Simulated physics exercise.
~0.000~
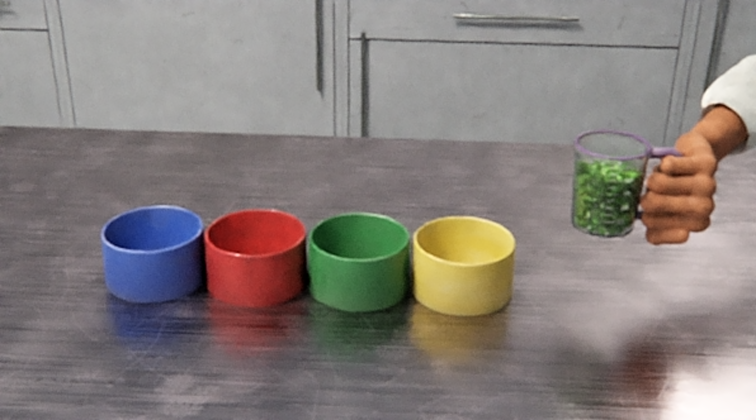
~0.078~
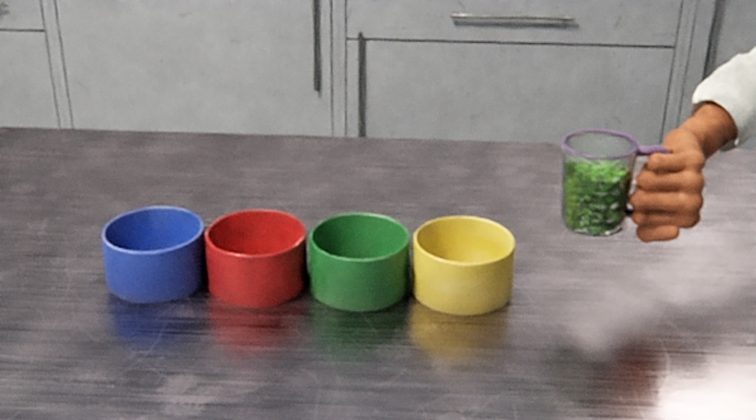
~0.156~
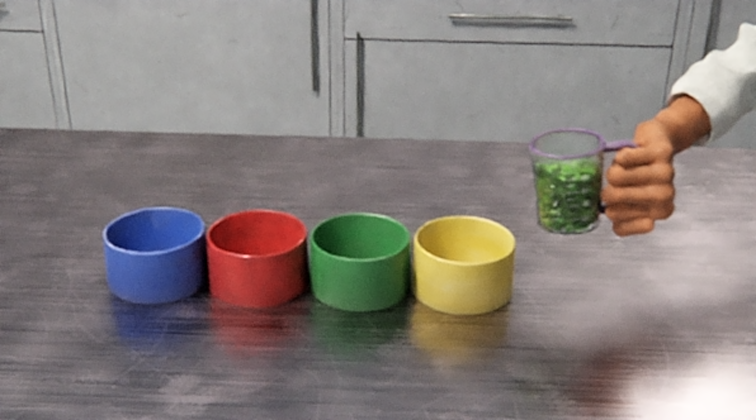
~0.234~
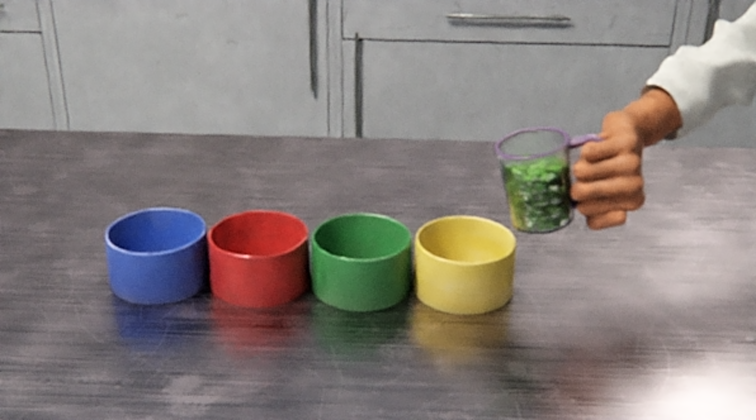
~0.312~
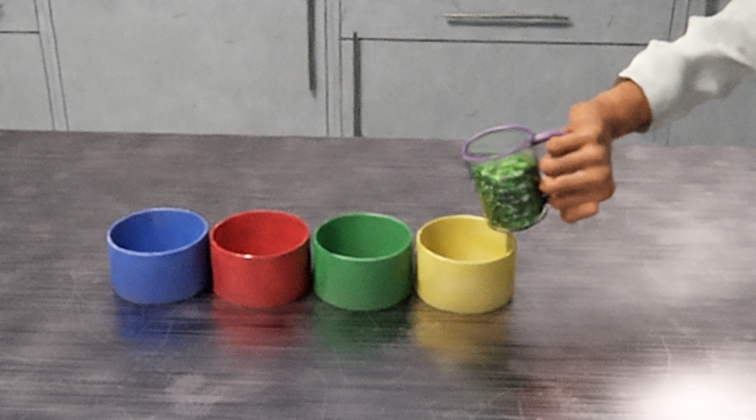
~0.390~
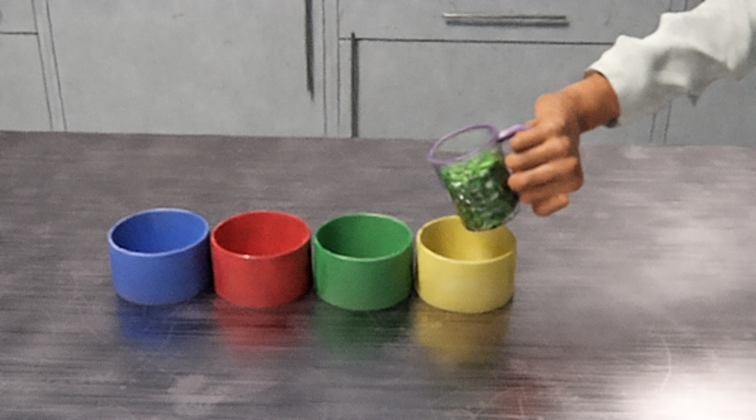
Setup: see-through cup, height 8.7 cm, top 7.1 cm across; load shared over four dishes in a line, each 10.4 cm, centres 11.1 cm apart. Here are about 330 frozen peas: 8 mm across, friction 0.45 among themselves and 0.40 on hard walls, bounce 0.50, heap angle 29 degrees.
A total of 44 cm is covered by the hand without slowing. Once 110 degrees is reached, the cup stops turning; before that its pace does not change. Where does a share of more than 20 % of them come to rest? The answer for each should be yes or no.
Red - no, blue - yes, green - no, yellow - no, counter - no.
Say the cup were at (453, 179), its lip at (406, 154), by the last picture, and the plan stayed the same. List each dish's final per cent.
Dish by dish: Red 0 per cent, blue 100 per cent, green 0 per cent, yellow 0 per cent.
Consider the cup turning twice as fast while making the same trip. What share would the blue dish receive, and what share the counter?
In that case the blue dish gets 70 and the counter gets 10.
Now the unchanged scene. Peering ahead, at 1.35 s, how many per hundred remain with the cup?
That would be some 85 per cent.
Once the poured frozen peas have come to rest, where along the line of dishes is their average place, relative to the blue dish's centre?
About 1 cm to its left.
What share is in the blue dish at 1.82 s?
Share at that time: Approx. 65 per cent.
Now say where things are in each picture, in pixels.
The first frame shows cup at (607, 184), tilt 0 degrees, lip at (577, 144), moved 0.0 cm; middle of the pieces at (605, 191); yellow dish at (465, 240); green dish at (360, 236); red dish at (256, 232); blue dish at (153, 229).
The second frame shows cup at (596, 183), tilt 2 degrees, lip at (564, 144), moved 1.0 cm; middle of the pieces at (594, 190).
The third frame shows cup at (568, 182), tilt 7 degrees, lip at (532, 146), moved 3.9 cm; middle of the pieces at (567, 189).
The fourth frame shows cup at (538, 182), tilt 12 degrees, lip at (497, 149), moved 7.1 cm; middle of the pieces at (537, 188).
The fifth frame shows cup at (508, 180), tilt 18 degrees, lip at (463, 152), moved 10.3 cm; middle of the pieces at (508, 187).
The sixth frame shows cup at (477, 179), tilt 23 degrees, lip at (430, 156), moved 13.5 cm; middle of the pieces at (479, 186); yellow dish at (467, 239); green dish at (364, 236); red dish at (261, 234); blue dish at (159, 231). Its pace works out near 70 degrees a second; the hand travels 41 cm a second.
Then, at 0.97 s, tilt 65 degrees; cup holds 100 %.
After 1.35 s, tilt 92 degrees; cup holds 85 %, blue 15 %.
After 1.82 s, tilt 110 degrees; cup holds 30 %, blue 65 %.
At rest (2.8 s), red 0 %, blue 100 %, green 0 %, yellow 0 %, counter 0 %.
